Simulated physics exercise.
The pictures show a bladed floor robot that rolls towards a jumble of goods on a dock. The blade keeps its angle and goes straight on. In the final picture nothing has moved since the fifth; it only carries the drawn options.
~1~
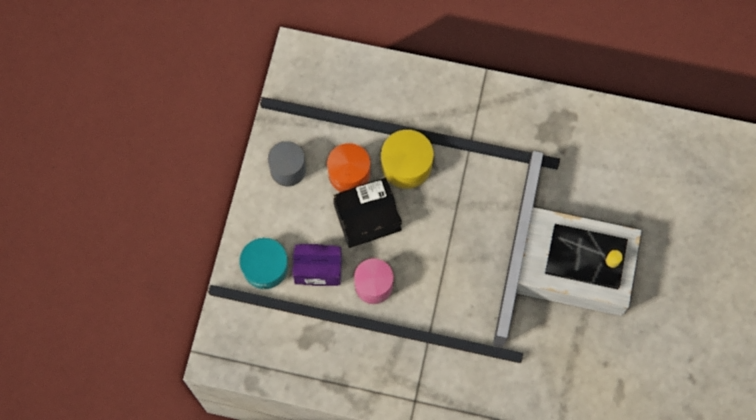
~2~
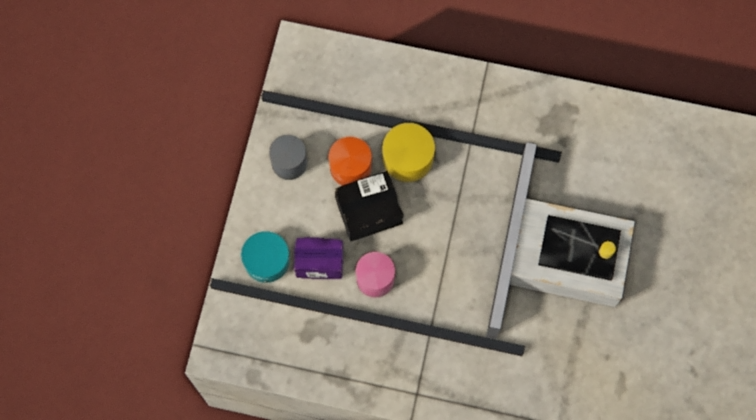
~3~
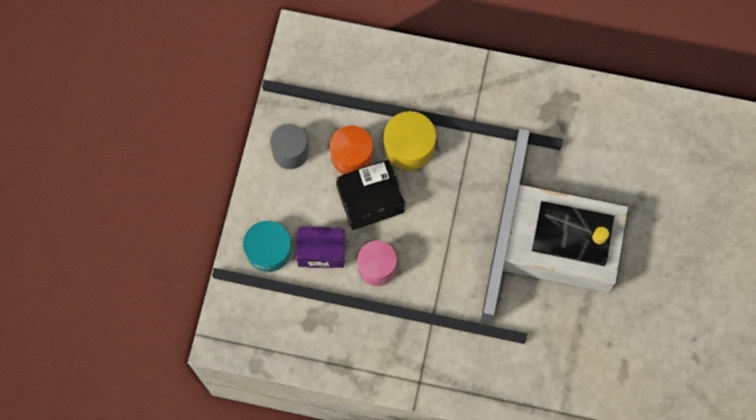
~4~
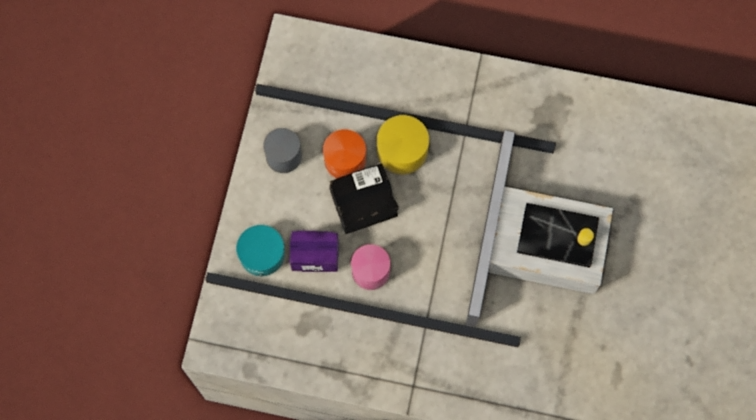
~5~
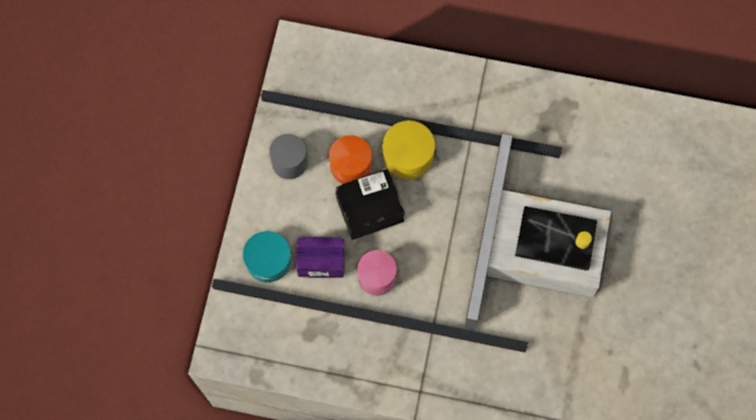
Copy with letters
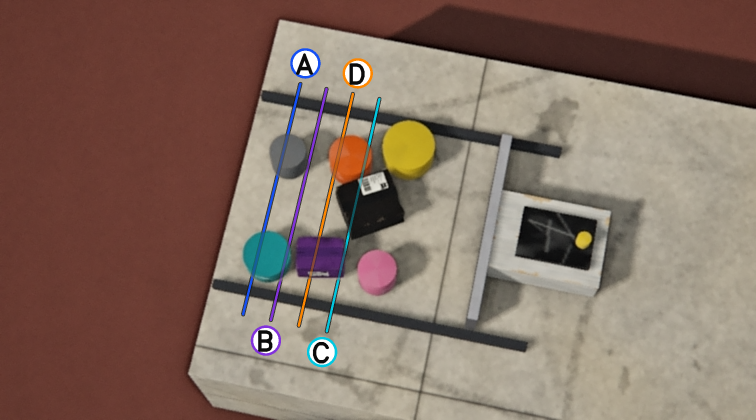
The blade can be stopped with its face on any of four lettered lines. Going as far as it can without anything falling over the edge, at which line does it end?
C.
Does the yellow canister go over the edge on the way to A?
By then, no.
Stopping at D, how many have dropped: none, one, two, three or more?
By then, two.
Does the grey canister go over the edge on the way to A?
Yes.
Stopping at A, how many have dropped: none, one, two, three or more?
By then, three or more.
On the marked copy, A at (273, 196); B at (300, 201); C at (354, 212); D at (327, 206).
Following C. Soon after the start, robot (501, 227); grey canister (289, 157); turquoise pail (268, 258).
Later, robot (452, 217); orange canister (334, 161); purple box (315, 257).
In the end, robot (417, 210); turquoise pail (233, 251); grey canister (264, 158); nothing has fallen.
As for the rest, A drops the black box, turquoise pail, grey canister, purple box and orange canister; B drops the turquoise pail and grey canister; D drops the turquoise pail and grey canister.
